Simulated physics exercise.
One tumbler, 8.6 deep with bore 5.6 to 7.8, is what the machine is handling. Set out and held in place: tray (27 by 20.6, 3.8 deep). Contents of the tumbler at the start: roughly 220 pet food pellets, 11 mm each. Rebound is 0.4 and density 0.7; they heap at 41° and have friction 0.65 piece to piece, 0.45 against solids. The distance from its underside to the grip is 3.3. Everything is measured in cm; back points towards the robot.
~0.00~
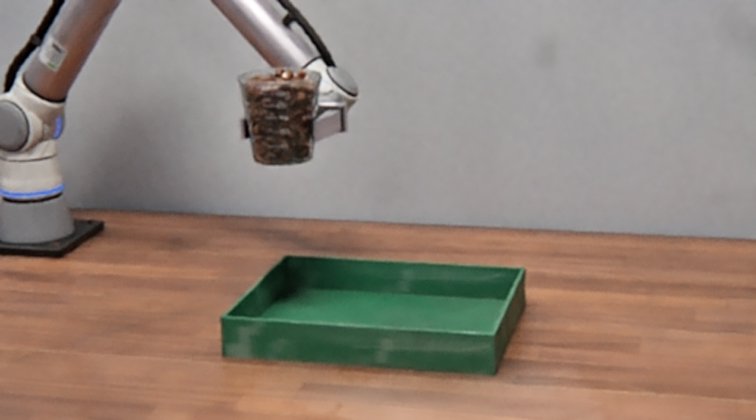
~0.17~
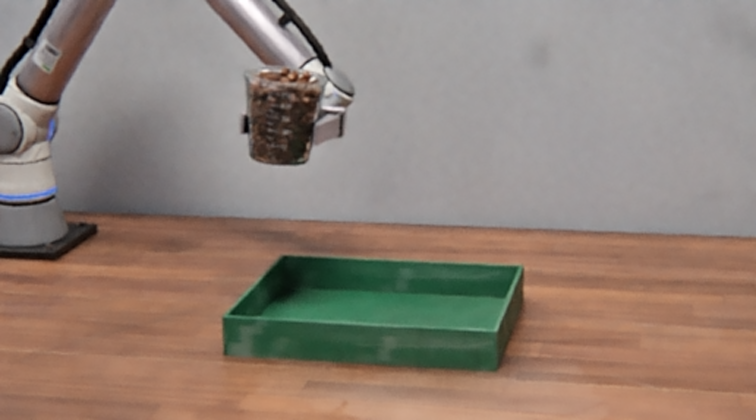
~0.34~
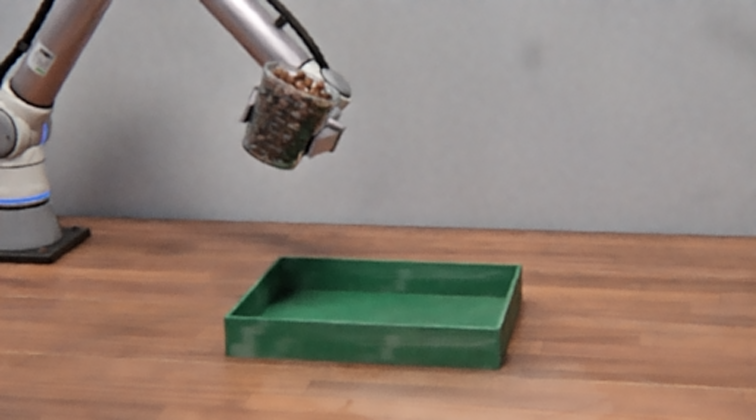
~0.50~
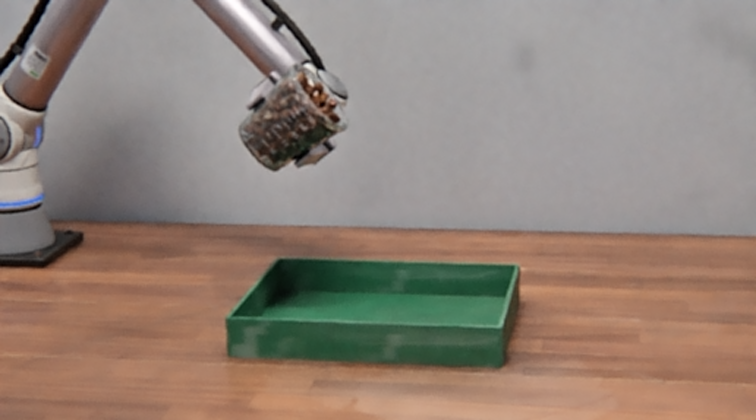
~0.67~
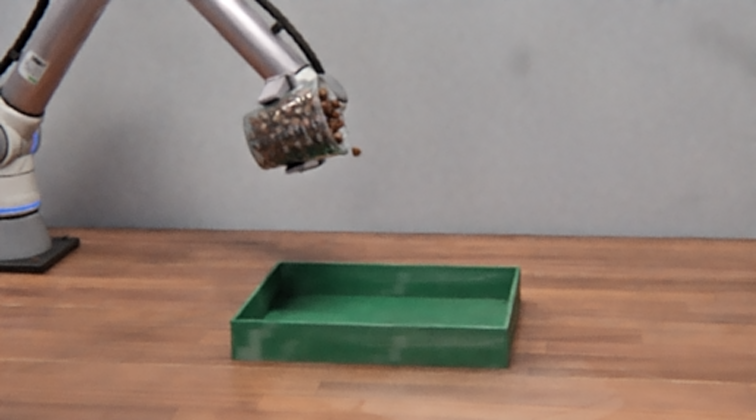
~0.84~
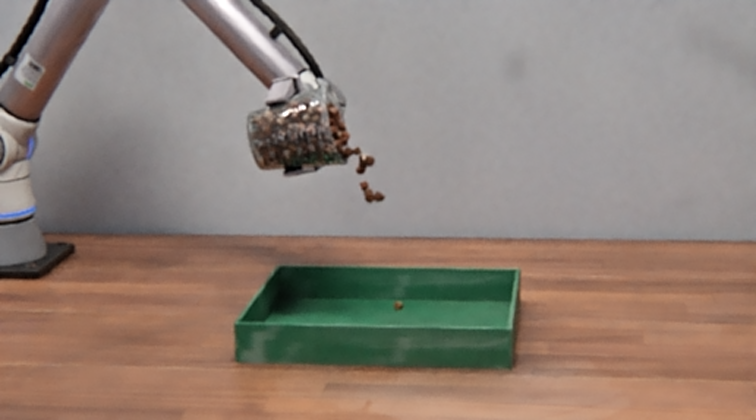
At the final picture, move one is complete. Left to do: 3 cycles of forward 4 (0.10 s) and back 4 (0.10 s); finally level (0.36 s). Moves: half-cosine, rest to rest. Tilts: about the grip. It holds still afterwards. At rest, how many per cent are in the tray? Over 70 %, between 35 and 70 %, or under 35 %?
Over 70 %.
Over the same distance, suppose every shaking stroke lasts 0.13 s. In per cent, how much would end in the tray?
It would be near 75 per cent.
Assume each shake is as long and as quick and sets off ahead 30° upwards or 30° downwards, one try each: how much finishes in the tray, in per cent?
First try about 100 %, second try about 60 %.
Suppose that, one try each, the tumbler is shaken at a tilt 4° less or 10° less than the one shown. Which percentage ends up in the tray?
75 and 70 %.
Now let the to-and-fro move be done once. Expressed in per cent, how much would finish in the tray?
In that case, some 65 per cent.
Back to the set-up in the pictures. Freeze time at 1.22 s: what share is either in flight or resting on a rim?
Roughly 9 per cent.
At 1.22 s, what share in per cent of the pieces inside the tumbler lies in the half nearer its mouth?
95 %.
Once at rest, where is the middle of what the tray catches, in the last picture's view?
Middle point: About (439, 324).
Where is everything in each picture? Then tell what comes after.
In the first frame, tumbler middle at (282, 119), level; upper third of the load around (280, 89), from x 250 to 310, top at y 75; 219 in the tumbler.
In the second frame, tumbler middle at (283, 118), tilted 7° forward; upper third of the load around (283, 91), from x 255 to 315, top at y 70.
In the third frame, tumbler middle at (285, 120), tilted 27° forward; upper third of the load around (289, 94), from x 250 to 330, top at y 75.
In the fourth frame, tumbler middle at (288, 123), tilted 51° forward; upper third of the load around (299, 100), from x 250 to 335, top at y 75.
In the fifth frame, tumbler middle at (293, 129), tilted 71° forward; upper third of the load around (304, 112), from x 255 to 355, top at y 95; 218 in the tumbler, 1 in flight or on a rim.
In the sixth frame, tumbler middle at (295, 133), tilted 78° forward; upper third of the load around (301, 119), from x 255 to 400, top at y 105; 211 in the tumbler, 1 in the tray, 7 in flight or on a rim.
After 1.22 s, tilted 78° forward, highest piece 21 above the table; 133 in the tray, 67 in the tumbler, 19 in flight or on a rim.
After 1.61 s, tilted 43° forward, highest piece 23 above the table; 187 in the tray, 29 in the tumbler, 1 on the table or floor, 2 in flight or on a rim.
After 2.00 s, level, highest piece 21 above the table; 189 in the tray, 29 in the tumbler, 1 on the table or floor.
After 3.05 s, level, highest piece 21 above the table; 189 in the tray, 29 in the tumbler, 1 on the table or floor.
At rest, 189 in the tray, 29 in the tumbler, 1 on the table or floor. That is 86 % in the tray.
